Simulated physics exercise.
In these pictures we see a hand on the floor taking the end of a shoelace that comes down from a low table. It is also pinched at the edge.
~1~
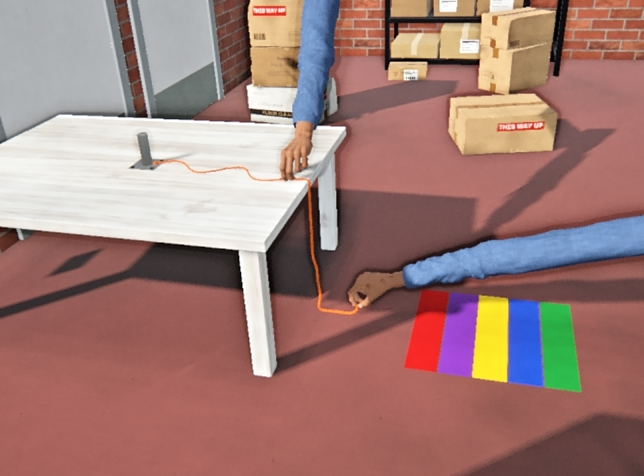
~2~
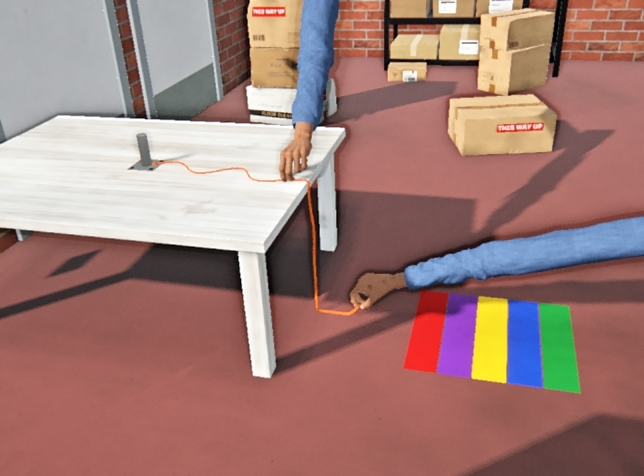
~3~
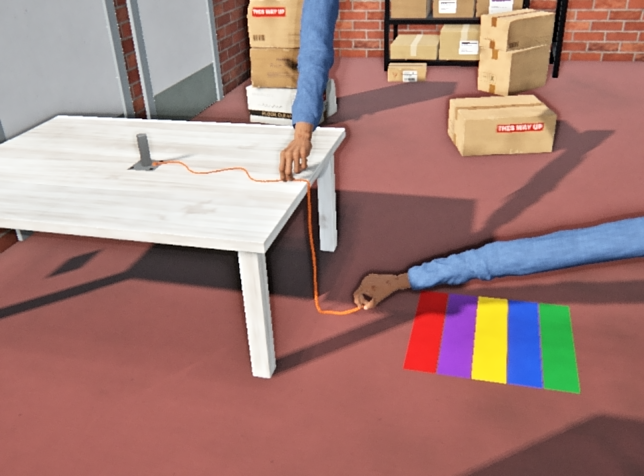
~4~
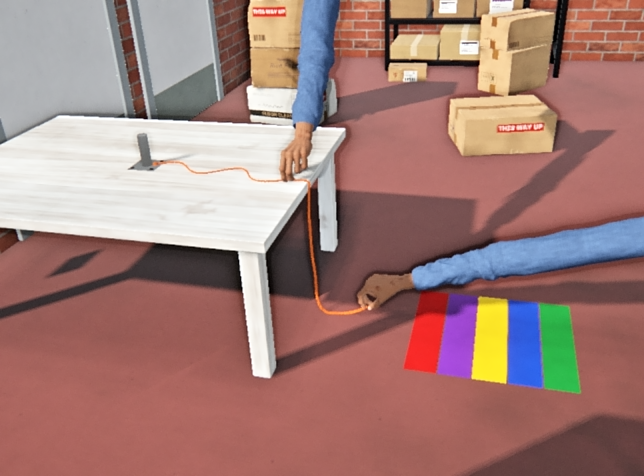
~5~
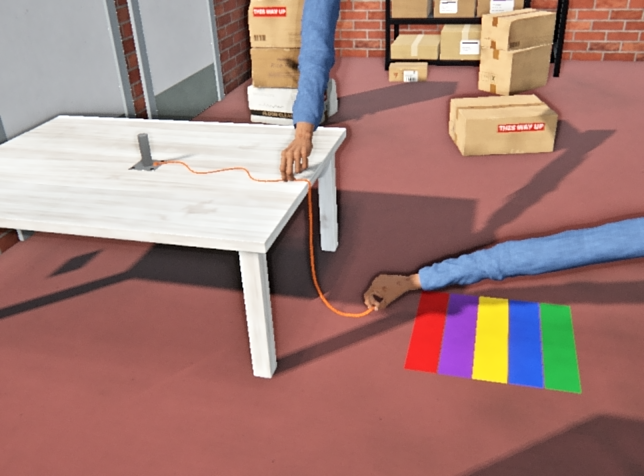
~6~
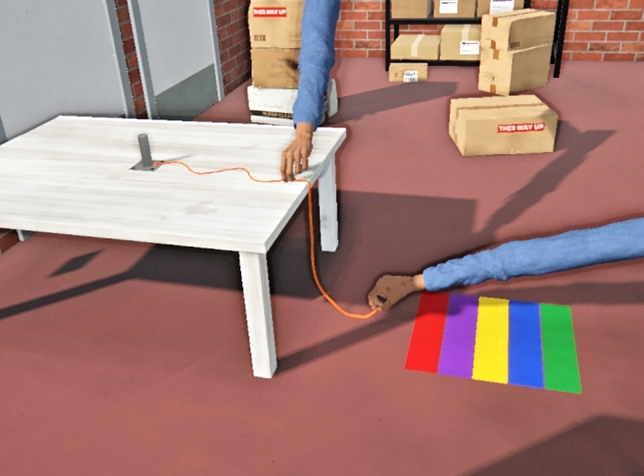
An orange lace runs from a small dark upright piece on a white wooden table, over the edge and down toward the reddish floor, in a brick-walled storeroom seen from above. Blue-sleeved hands hold it at the table edge and near the floor, beside red, purple, yellow, blue and green stripes, with boxes behind. The lower hand slides slightly right, drawing the hanging lace into a smoother slant, while the upper hand and view stay still.
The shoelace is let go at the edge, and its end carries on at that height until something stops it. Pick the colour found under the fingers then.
Yellow is under them.
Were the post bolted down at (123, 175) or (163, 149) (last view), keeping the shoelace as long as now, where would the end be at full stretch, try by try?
It would sit close to (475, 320) and then close to (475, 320).
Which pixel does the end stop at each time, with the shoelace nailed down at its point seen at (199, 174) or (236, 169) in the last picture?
First try close to (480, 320), second close to (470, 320).
Soon after, end near (434, 314); over red.
After that, end near (472, 319); over purple.
At the stop, end near (494, 321); over yellow. Over yellow.
